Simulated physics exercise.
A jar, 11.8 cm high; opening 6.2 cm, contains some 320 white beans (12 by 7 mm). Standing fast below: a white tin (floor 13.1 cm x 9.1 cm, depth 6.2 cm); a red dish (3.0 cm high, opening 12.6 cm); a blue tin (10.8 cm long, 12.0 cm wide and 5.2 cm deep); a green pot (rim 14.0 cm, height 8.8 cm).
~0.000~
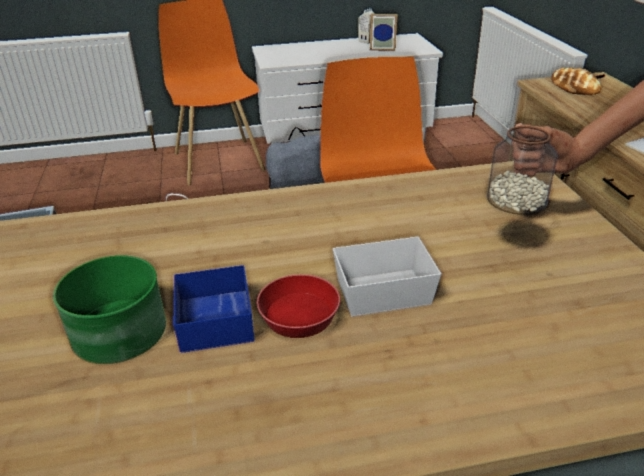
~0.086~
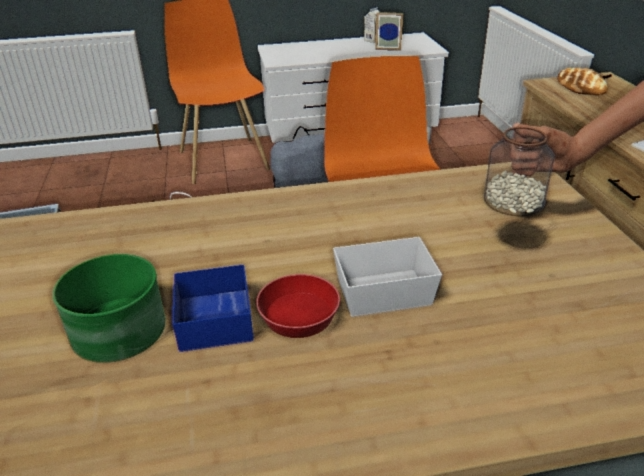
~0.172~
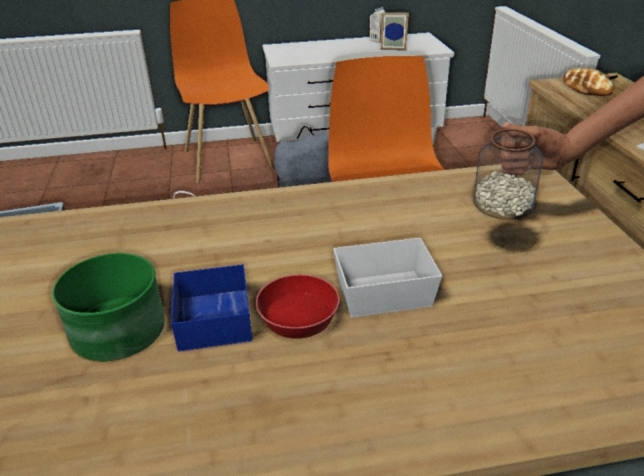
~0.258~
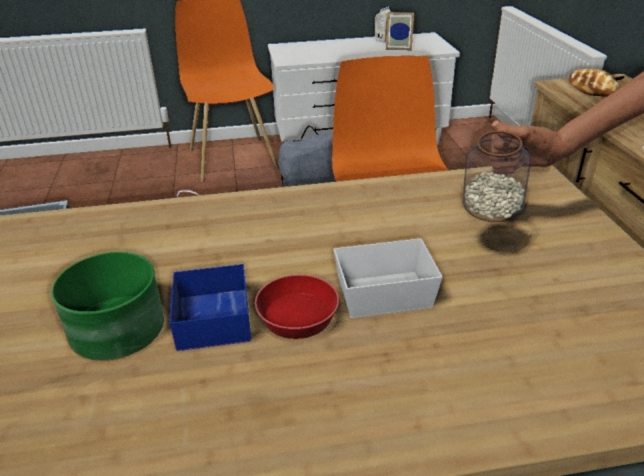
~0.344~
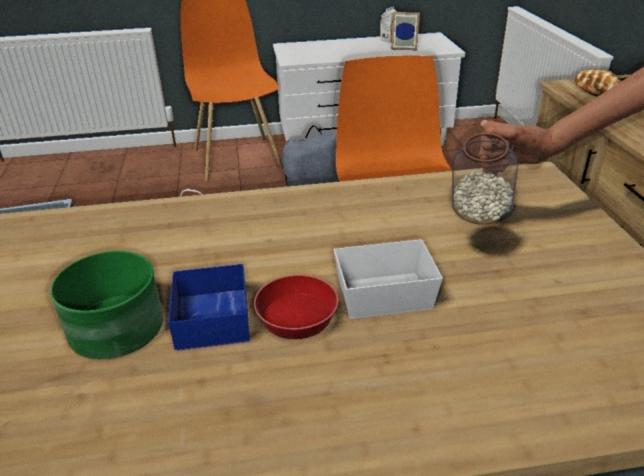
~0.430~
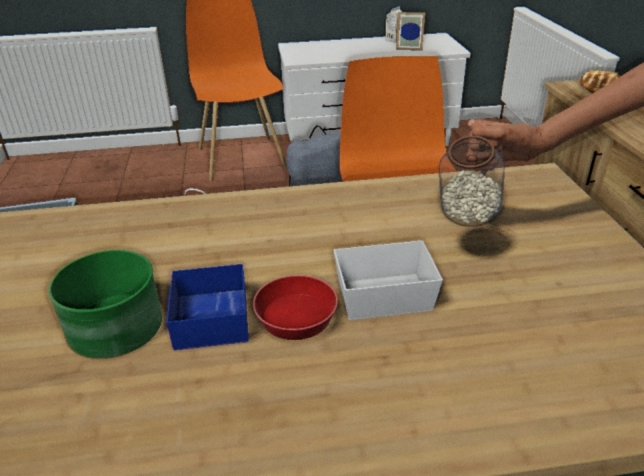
To begin with, a hand holds a clear jar of white beans upright above the right side of a wooden table, where a green pot, blue tin, red dish and white tin stand in a row. The hand then moves the jar a short way left, gradually tilting it toward the front left.
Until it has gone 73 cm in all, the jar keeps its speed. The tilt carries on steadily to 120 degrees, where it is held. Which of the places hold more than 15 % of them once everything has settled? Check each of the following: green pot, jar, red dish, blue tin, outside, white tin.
More than 15 %? Green pot: No; jar: Yes; red dish: No; blue tin: No; outside everything: No; white tin: No.
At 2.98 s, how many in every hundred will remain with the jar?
About 100 % of the load.
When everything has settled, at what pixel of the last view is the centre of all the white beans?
Near pixel (71, 220).
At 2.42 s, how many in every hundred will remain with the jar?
Roughly 100 per cent remains.
After 1.19 s, tilt 62 degrees; jar 100 %; middle of all pieces near (353, 197).
After 1.83 s, tilt 97 degrees; jar 100 %; middle of all pieces near (246, 198).
Then, at 2.42 s, tilt 120 degrees; jar 100 %; middle of all pieces near (138, 213).
After 2.98 s, tilt 120 degrees; jar 100 %; middle of all pieces near (72, 222).
At rest (3.5 s), green pot 0 %, jar 95 %, red dish 0 %, blue tin 0 %, outside 0 %, white tin 0 %.
